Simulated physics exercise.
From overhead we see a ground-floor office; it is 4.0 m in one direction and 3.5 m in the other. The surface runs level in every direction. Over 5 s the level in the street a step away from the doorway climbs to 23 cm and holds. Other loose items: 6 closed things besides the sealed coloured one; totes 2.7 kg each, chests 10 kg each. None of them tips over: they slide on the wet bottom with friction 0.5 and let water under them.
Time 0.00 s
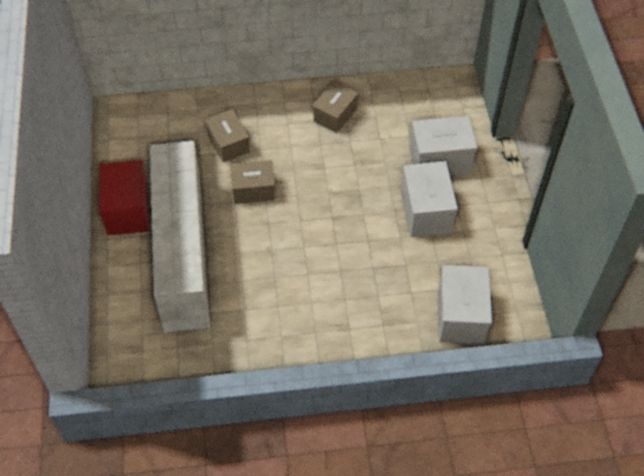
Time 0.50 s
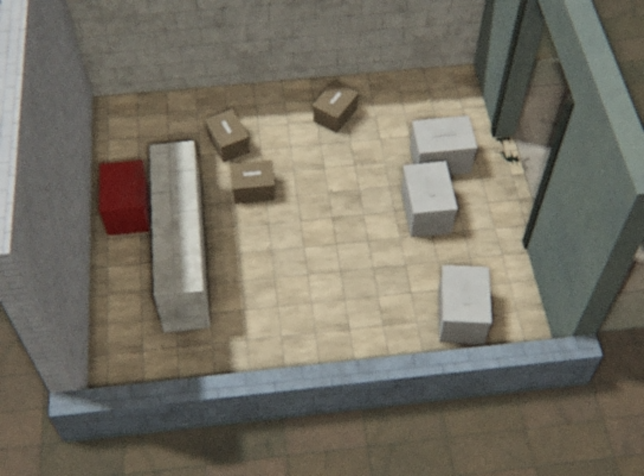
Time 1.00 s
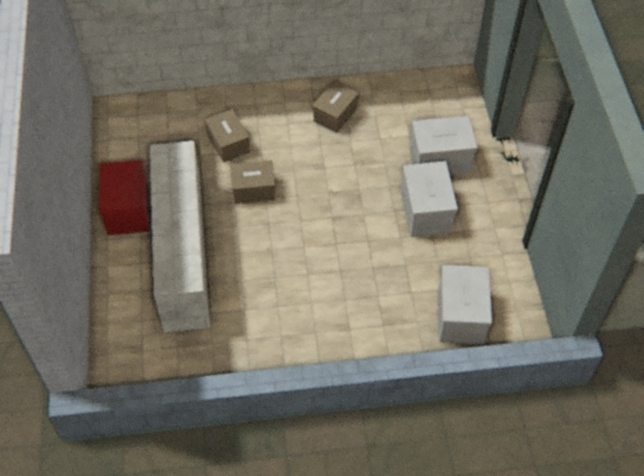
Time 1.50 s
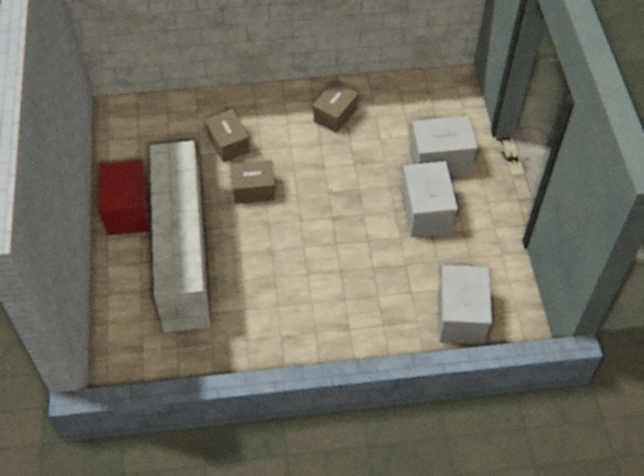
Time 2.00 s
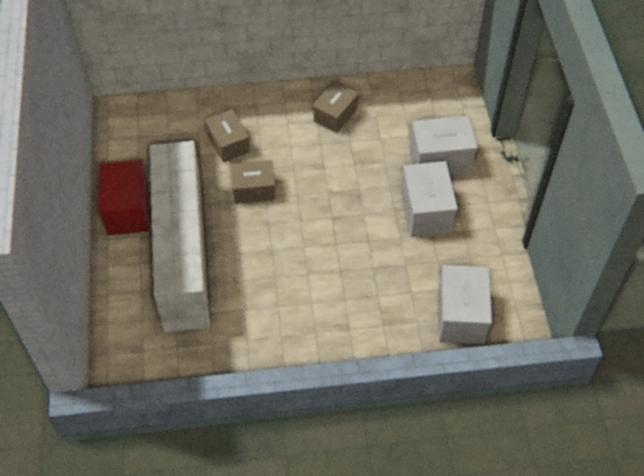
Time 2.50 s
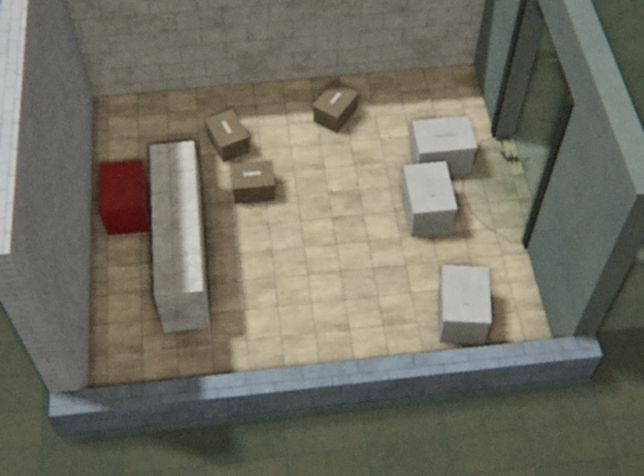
Murky water spreads over the tiles outside, then seeps in at the right-hand doorway.
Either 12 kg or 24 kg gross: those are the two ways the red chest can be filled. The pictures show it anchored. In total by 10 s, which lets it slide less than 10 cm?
Answer: Neither.
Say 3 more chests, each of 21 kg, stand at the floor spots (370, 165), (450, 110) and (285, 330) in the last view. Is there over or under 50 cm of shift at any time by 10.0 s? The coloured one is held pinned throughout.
Listed in order, they go over the bar, beneath the bar, over the bar.
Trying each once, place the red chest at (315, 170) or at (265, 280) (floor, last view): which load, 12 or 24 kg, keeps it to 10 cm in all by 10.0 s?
The first try gives failure with both; the second gives failure with both.
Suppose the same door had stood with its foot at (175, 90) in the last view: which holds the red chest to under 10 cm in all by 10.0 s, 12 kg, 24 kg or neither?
Then neither weight holds it.
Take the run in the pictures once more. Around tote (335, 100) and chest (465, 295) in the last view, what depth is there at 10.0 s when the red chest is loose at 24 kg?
Around 15 cm and 5 cm.
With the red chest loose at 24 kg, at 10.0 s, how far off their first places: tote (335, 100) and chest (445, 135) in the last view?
200 cm and 300 cm respectively.
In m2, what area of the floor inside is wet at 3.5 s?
About 1.5 m2.
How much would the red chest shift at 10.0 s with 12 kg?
Shift: About 30 cm.
After 3.5 s the red chest would be 0 cm from its start with 12 kg and 0 cm from its start with 24 kg; 0 cm of water round it then.
After 4.5 s the red chest would be 0 cm from its start with 12 kg and 0 cm from its start with 24 kg; 0 cm of water round it then.
After 7.0 s the red chest would be 0 cm from its start with 12 kg and 0 cm from its start with 24 kg; 1 cm of water round it then.
After 10.0 s the red chest would be 32 cm from its start with 12 kg and 28 cm from its start with 24 kg; 16 cm of water round it then.
